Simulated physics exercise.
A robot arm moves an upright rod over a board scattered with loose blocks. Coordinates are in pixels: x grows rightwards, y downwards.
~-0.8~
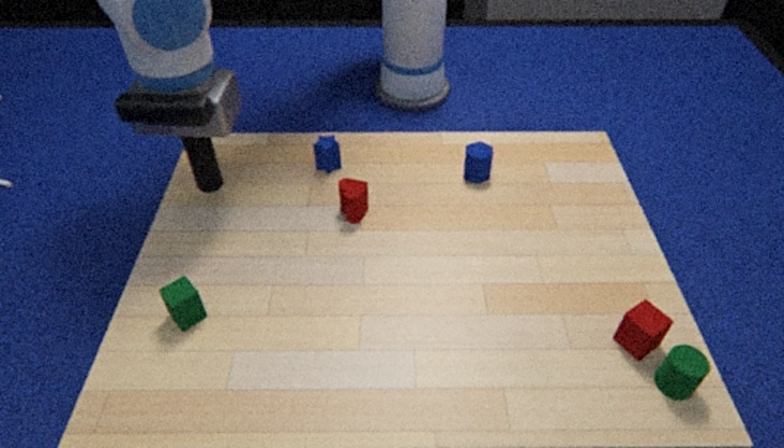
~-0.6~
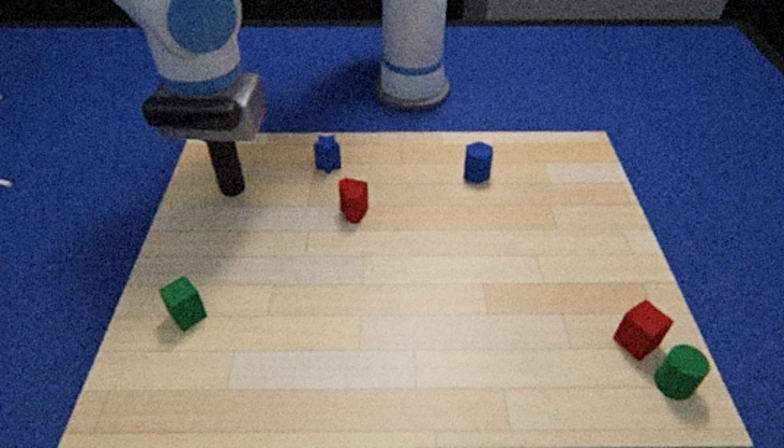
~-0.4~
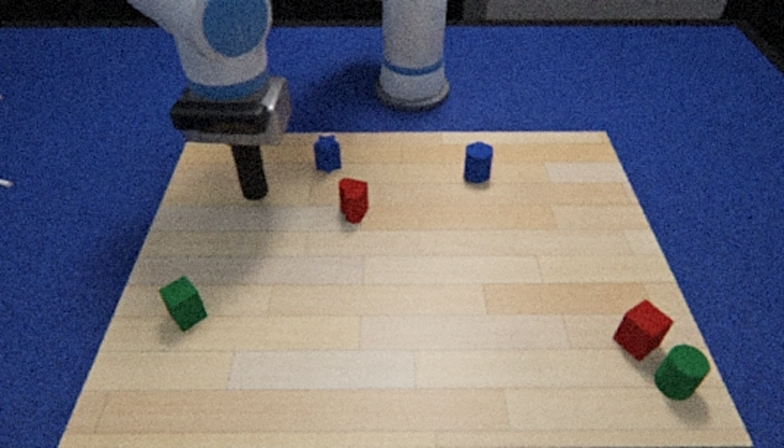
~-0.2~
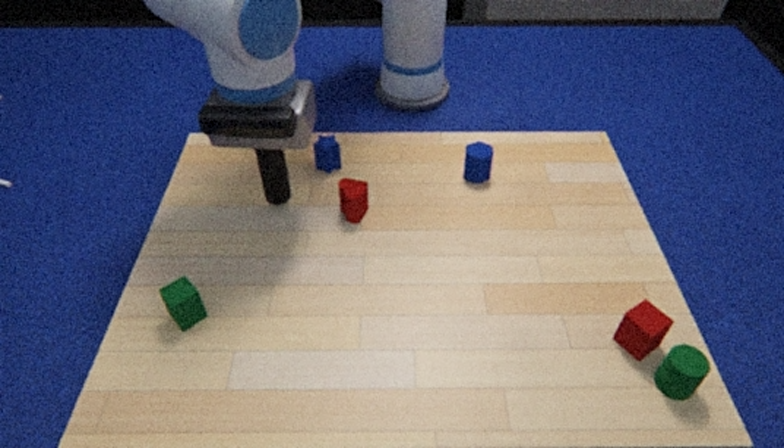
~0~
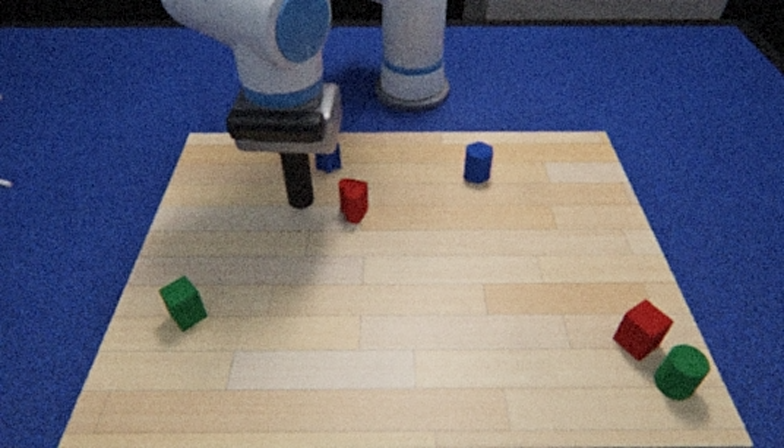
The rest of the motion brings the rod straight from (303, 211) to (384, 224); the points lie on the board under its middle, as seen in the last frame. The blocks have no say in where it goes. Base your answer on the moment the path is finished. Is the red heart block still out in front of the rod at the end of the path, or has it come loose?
That block drops off.
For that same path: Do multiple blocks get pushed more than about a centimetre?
No, that is not how it ends up.
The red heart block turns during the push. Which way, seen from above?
Viewed from overhead, the red heart block winds up turned anticlockwise.
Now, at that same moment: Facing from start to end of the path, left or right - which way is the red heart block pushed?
The answer is left.
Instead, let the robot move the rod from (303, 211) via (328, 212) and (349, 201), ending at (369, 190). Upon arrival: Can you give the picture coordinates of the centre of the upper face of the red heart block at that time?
Around (371, 183).
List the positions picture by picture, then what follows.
In the first frame, rod's lower end (211, 186); blue star block (326, 141); red heart block (353, 187).
In the second frame, rod (233, 190); blocks still.
In the third frame, rod (256, 194); blocks still.
In the fourth frame, rod (279, 197); blocks still.
In the fifth frame, rod (302, 201); blue star block hidden; red heart block (353, 187).
On the path given first. One third of the way, rod (330, 205); nothing pushed yet.
Two thirds of the way, rod (357, 210); red heart block (376, 185).
At the end, rod (384, 215); blue star block still; red heart block (392, 184), turned 45° anticlockwise.
